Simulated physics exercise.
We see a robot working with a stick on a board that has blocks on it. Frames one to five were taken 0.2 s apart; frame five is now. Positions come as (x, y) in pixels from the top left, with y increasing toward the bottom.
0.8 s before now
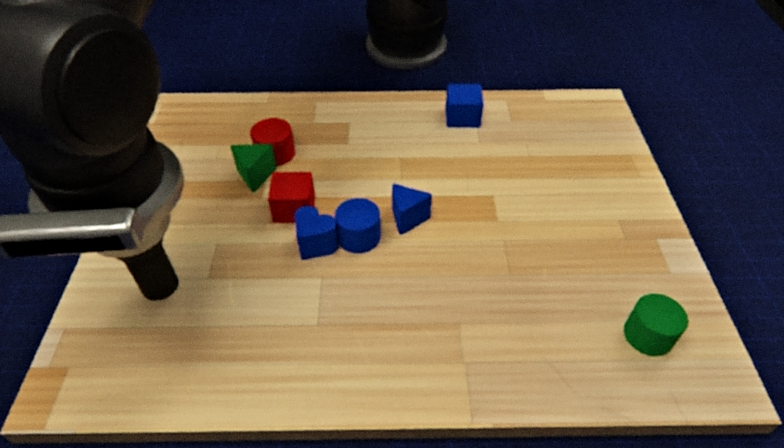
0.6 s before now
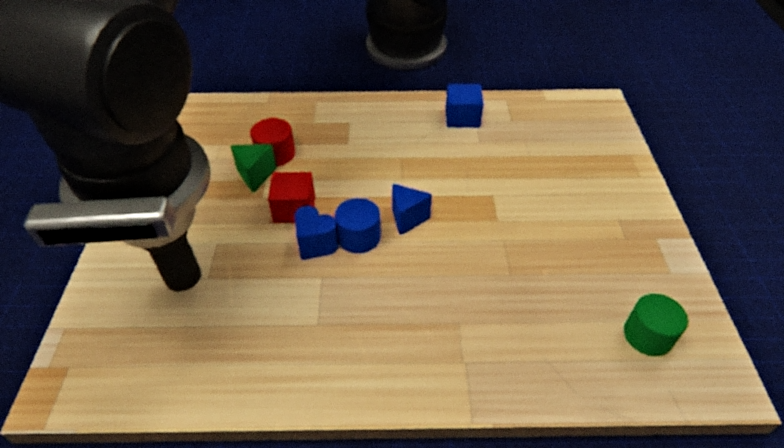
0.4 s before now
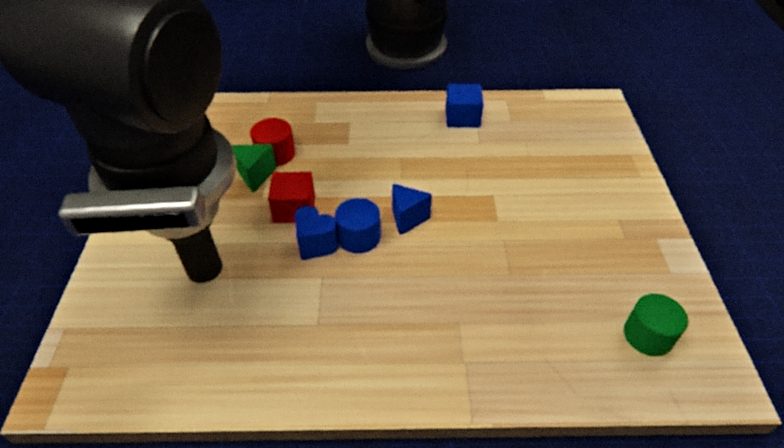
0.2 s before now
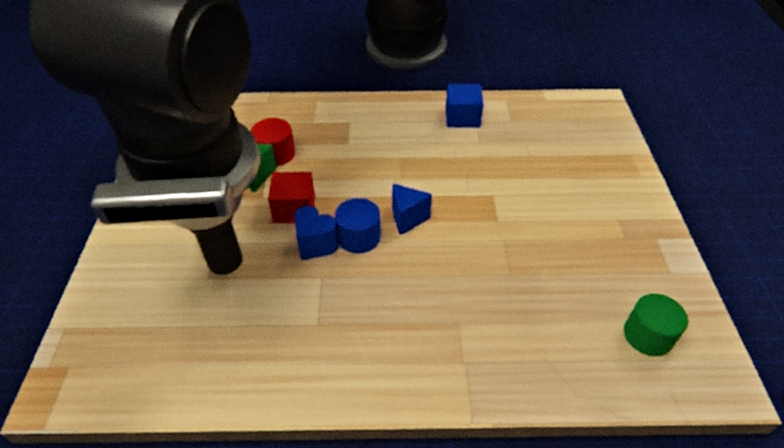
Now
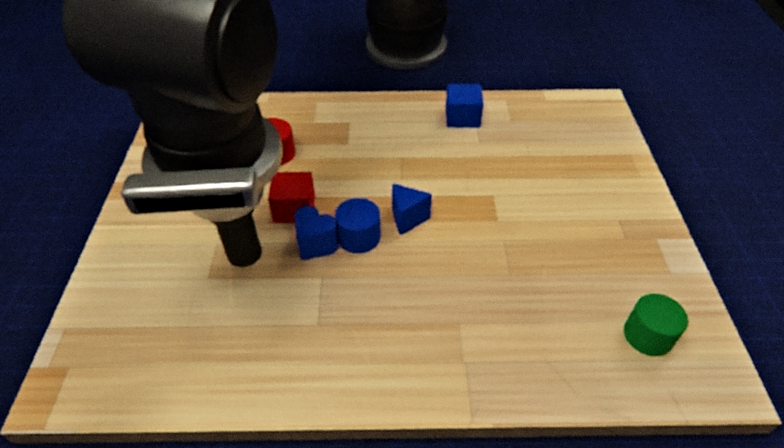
The robot arm moves its stick right and slightly up the board, touching no blocks.
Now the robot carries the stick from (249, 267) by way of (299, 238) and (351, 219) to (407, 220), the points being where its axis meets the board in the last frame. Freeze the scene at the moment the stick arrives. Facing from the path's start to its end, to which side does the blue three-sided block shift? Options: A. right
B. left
My pick is A.
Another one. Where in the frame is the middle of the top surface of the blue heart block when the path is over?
About (350, 221).
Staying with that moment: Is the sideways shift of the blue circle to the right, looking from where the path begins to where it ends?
Short answer: Yes.
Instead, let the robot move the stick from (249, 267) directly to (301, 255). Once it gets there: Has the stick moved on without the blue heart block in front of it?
No, that is not how it ends up.
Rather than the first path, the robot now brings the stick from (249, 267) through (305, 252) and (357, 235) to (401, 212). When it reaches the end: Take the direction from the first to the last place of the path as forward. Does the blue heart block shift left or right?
It's going to go left.
The first path, step by step. One third of the way, stick (298, 225); blue heart block (329, 219), turned 30° clockwise; blue circle (369, 213).
Two thirds of the way, stick (352, 206); red square block (293, 182), turned 20° anticlockwise; blue heart block (350, 221), turned 75° clockwise; blue circle (393, 218); blue three-sided block (414, 196), turned 25° anticlockwise.
At the end, stick (407, 207); red square block (293, 182), turned 20° anticlockwise; blue heart block (350, 221), turned 75° clockwise; blue circle (406, 225); blue three-sided block (438, 197).
